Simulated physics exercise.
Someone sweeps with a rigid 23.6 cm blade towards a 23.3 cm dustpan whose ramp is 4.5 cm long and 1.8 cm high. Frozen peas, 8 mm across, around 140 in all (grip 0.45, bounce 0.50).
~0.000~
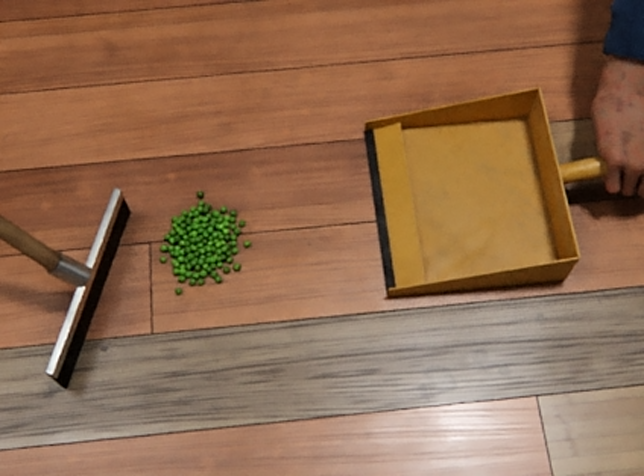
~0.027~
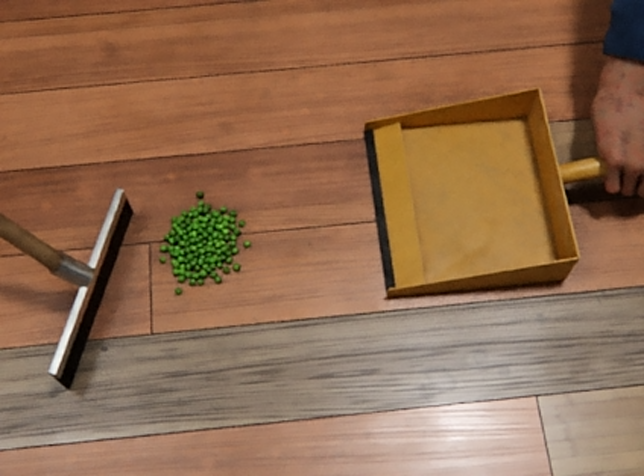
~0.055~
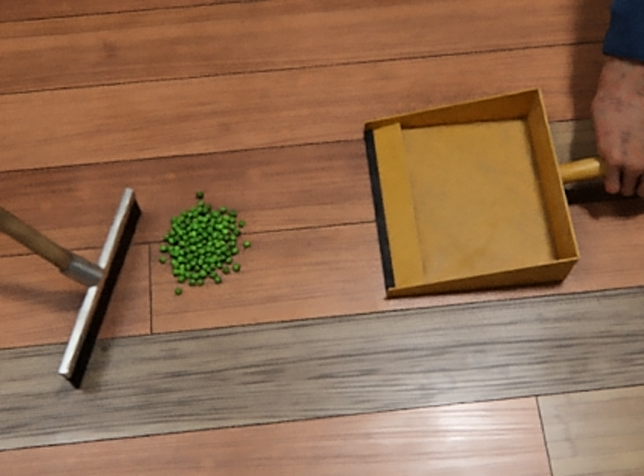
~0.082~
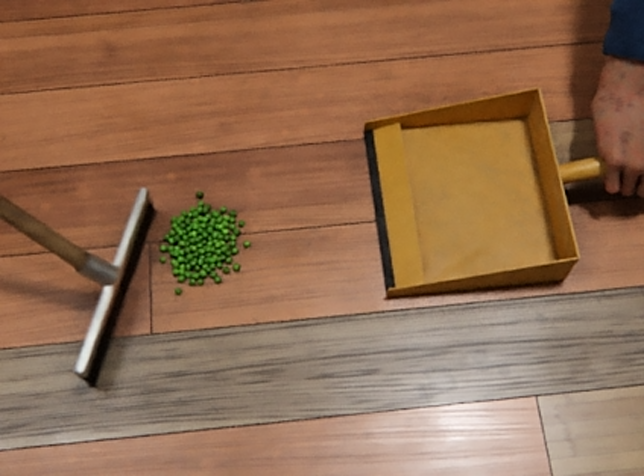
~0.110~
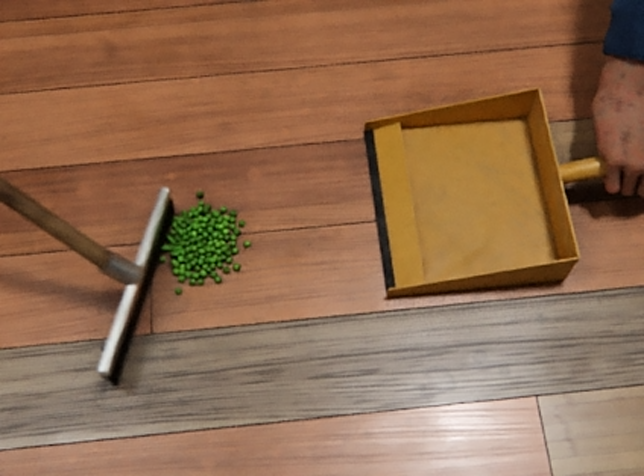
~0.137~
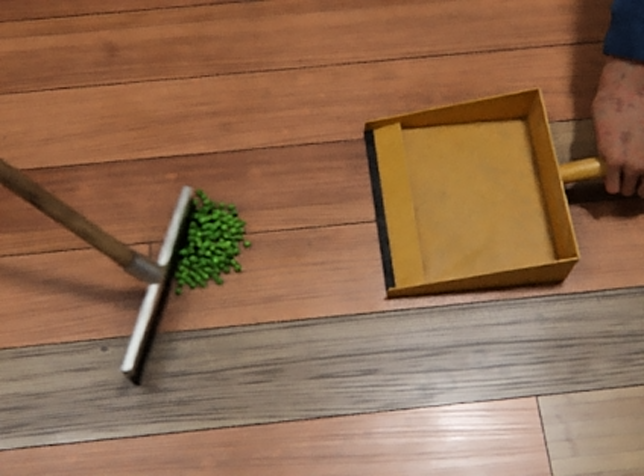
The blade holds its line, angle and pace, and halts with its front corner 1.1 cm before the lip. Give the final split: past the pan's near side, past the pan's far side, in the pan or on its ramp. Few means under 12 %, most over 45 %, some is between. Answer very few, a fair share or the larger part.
Past the pan's near side: A fair share; past the pan's far side: Very few; in the pan or on its ramp: A fair share.
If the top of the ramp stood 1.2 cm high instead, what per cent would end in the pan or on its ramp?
In that case some 25 per cent.
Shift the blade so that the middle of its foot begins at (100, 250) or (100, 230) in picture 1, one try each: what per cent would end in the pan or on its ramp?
About 25 and 25 per cent.
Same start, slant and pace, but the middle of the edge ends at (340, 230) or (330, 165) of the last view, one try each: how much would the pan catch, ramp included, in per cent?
Some 25 and 10 per cent.
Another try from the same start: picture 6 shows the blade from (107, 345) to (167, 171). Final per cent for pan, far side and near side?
Pan 0, far 0, near 15.
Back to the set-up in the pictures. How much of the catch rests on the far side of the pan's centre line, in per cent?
About 0 per cent.
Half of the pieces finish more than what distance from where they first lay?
About 24 cm.
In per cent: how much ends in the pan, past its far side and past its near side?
Near side 25, far side 5, pan 25.
After 0.26 s, middle of the blade 15 cm from the lip; 0 % over the lip, far side 0 %, near side 10 %.
Then, at 0.34 s, middle of the blade 7 cm from the lip; 0 % over the lip, far side 0 %, near side 20 %.
After 0.56 s, middle of the blade 5 cm from the lip; 35 % over the lip, far side 5 %, near side 25 %.
By 1.7 s all is still; near side 25 %, far side 5 %, pan 25 %, in front of the lip or behind the blade 45 %.
